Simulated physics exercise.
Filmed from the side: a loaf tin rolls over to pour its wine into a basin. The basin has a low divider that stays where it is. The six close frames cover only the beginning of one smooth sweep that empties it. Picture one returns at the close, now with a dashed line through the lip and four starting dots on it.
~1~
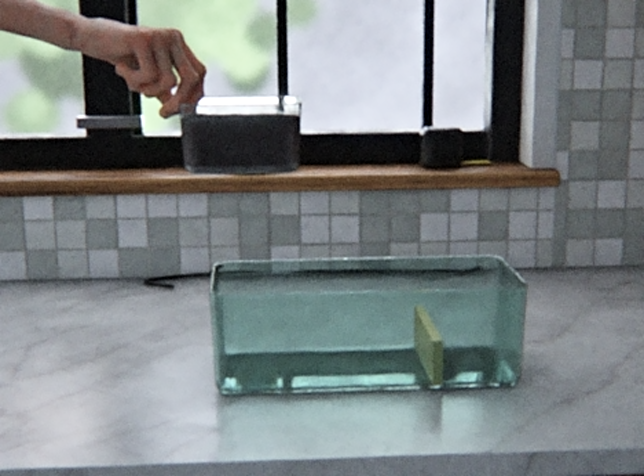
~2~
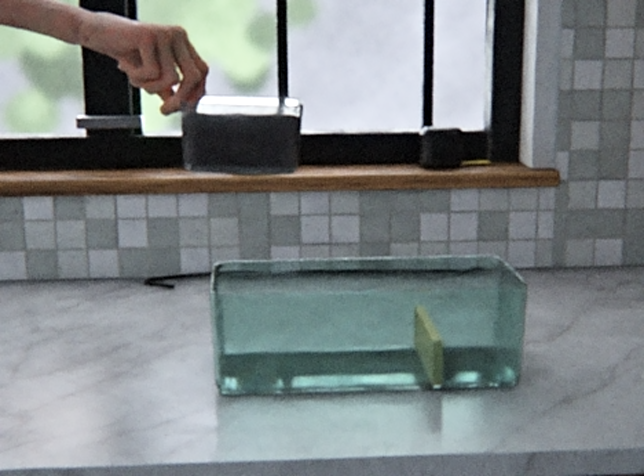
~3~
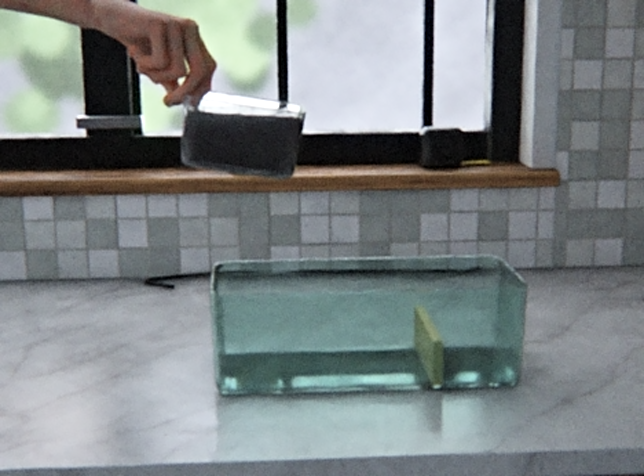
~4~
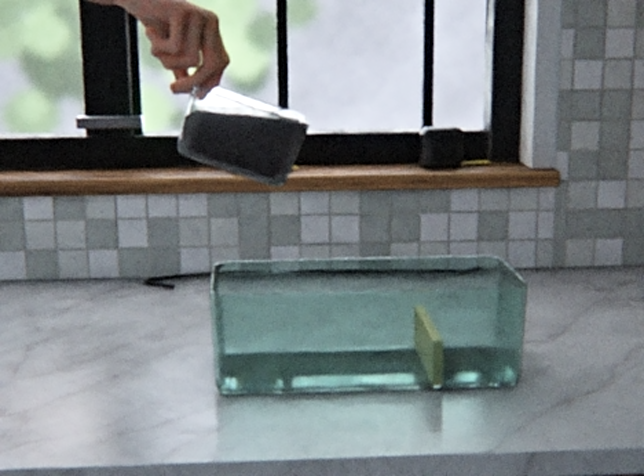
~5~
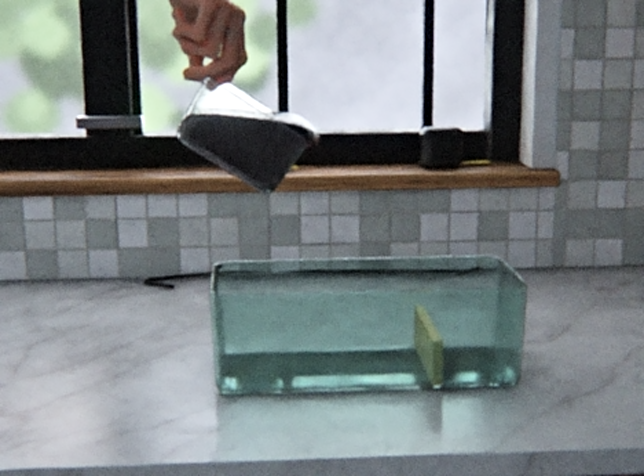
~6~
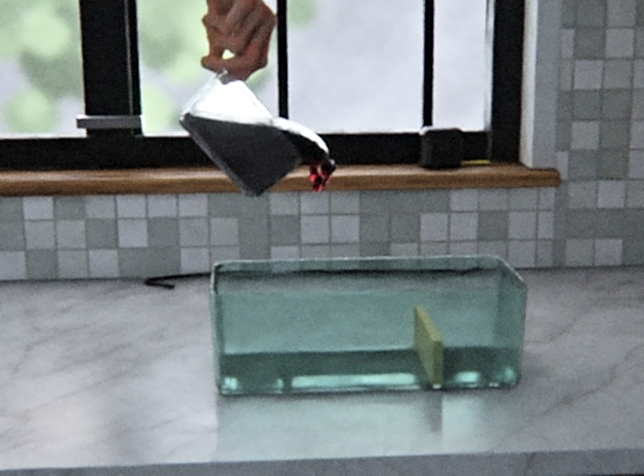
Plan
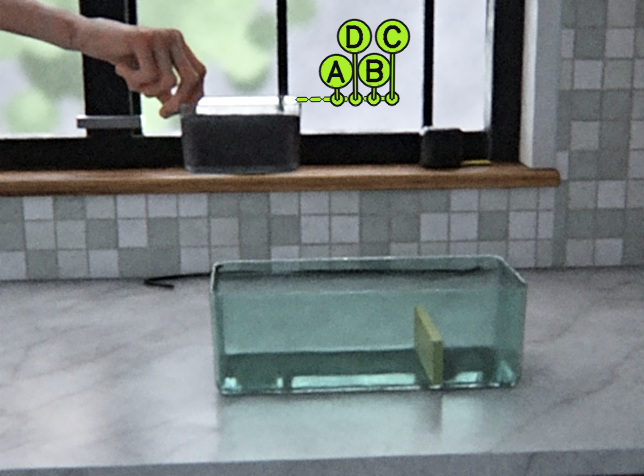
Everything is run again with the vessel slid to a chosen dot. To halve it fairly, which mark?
It is B.
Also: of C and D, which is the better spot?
Here it is spot C.
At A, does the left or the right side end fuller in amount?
The left side.
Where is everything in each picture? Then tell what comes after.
Upright, lip at (298, 99); basin from (216, 393) to (520, 383); top of the wall at (428, 322); nothing has left yet, in the first frame.
Tipped about 2°, lip at (299, 101); nothing has left yet, in the second frame.
Tipped about 9°, lip at (302, 108); nothing has left yet, in the third frame.
Tipped about 20°, lip at (306, 120); wine is over the lip, down to (306, 120), in the fourth frame.
Tipped about 33°, lip at (307, 135); wine is over the lip, down to (313, 141), in the fifth frame.
Tipped about 49°, lip at (304, 152); wine is over the lip, down to (318, 184), in the sixth frame.
In lime, A at (337, 99); B at (373, 98); C at (391, 98); D at (355, 98).
With A, about 87 % ends left of the wall and 6 % right of it; 7 % is lost outside.
With B, about 49 % ends left of the wall and 48 % right of it; 3 % is lost outside.
With C, about 36 % ends left of the wall and 60 % right of it; 4 % is lost outside.
With D, about 69 % ends left of the wall and 25 % right of it; 5 % is lost outside.
